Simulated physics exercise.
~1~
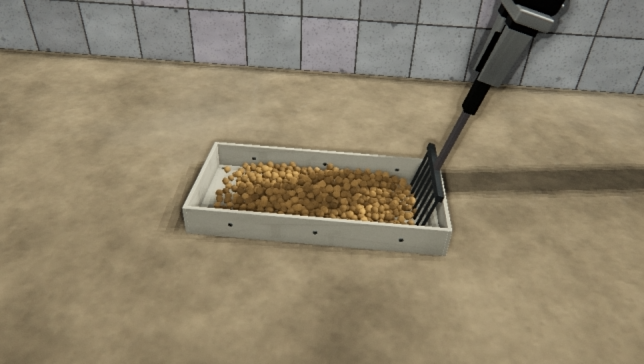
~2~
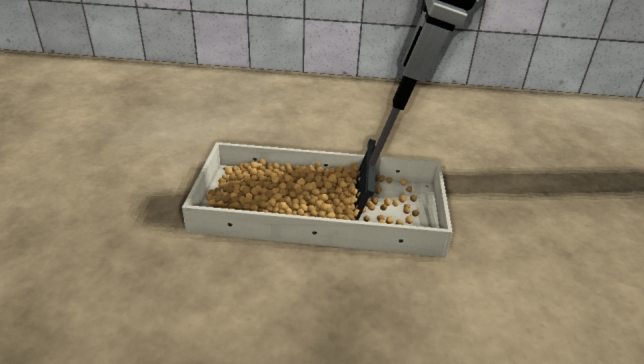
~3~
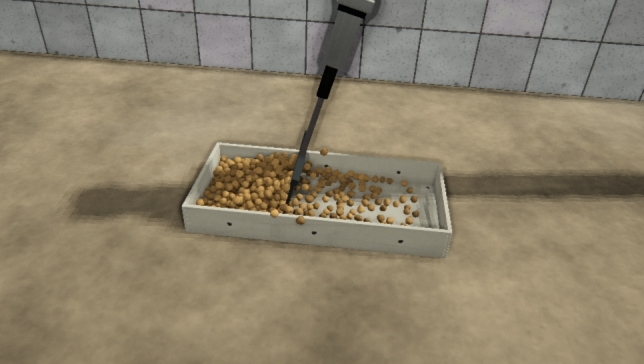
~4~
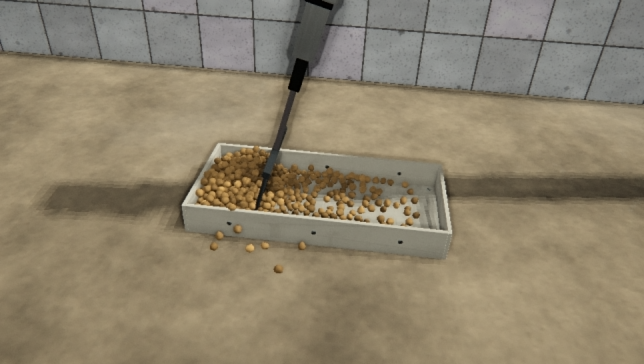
A robot's fork pushes chickpeas leftward along a pale trough, and a few spill over the front.
